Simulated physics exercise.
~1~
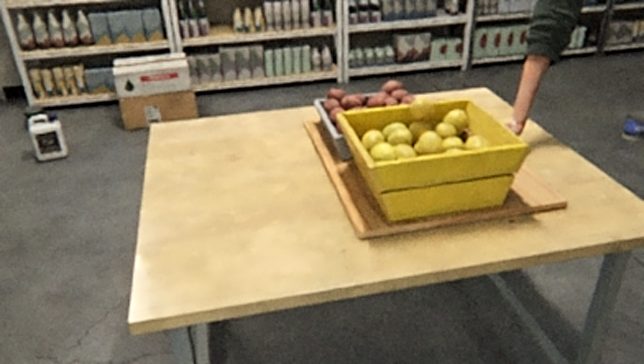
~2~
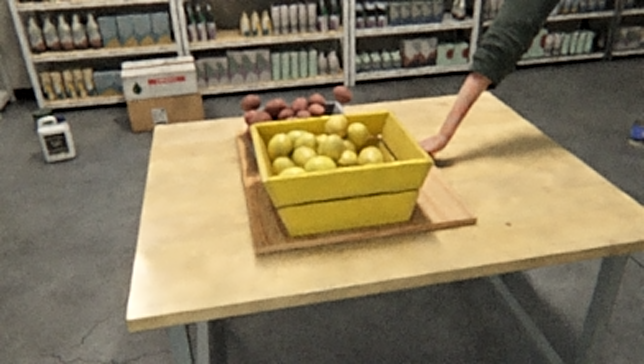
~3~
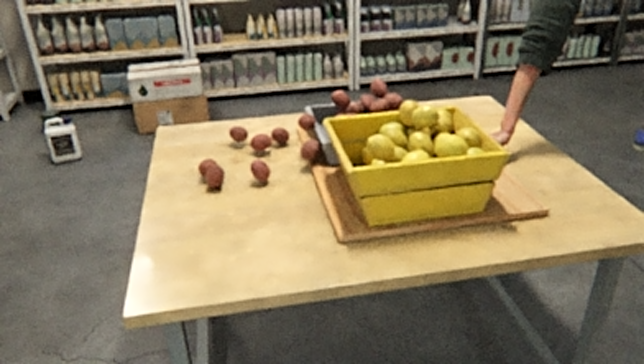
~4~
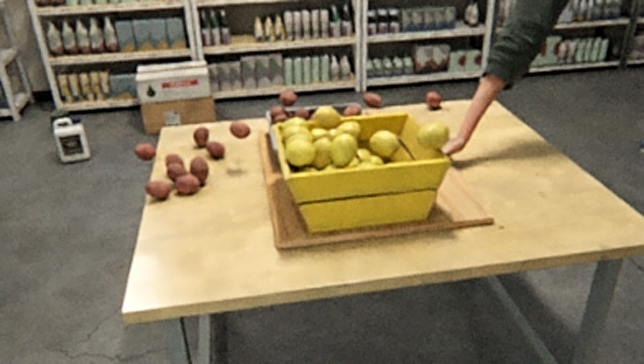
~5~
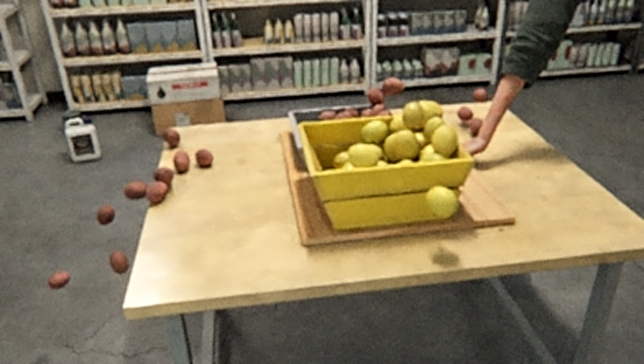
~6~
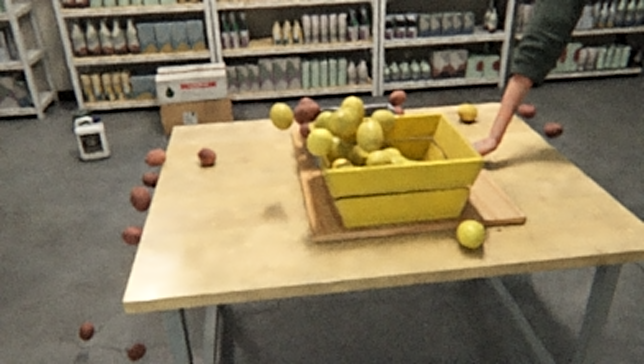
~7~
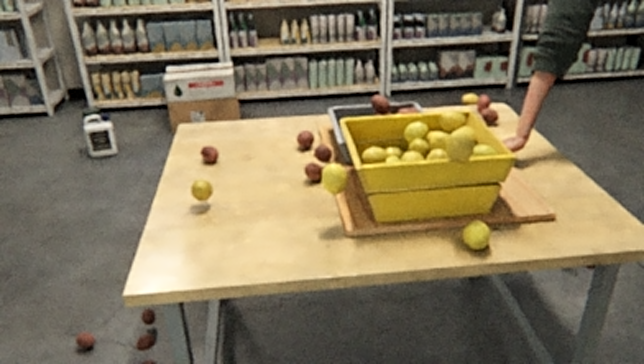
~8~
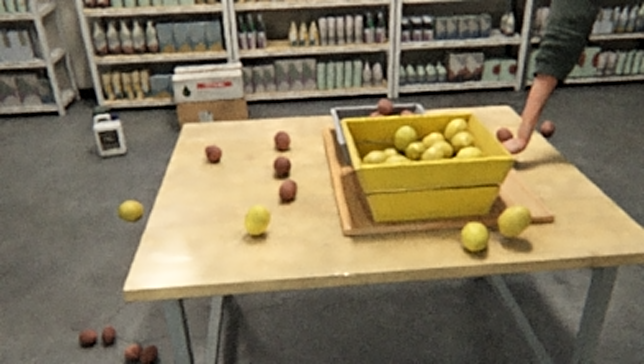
A board slides back and forth, spilling red potatoes and then yellow fruit from two totes.
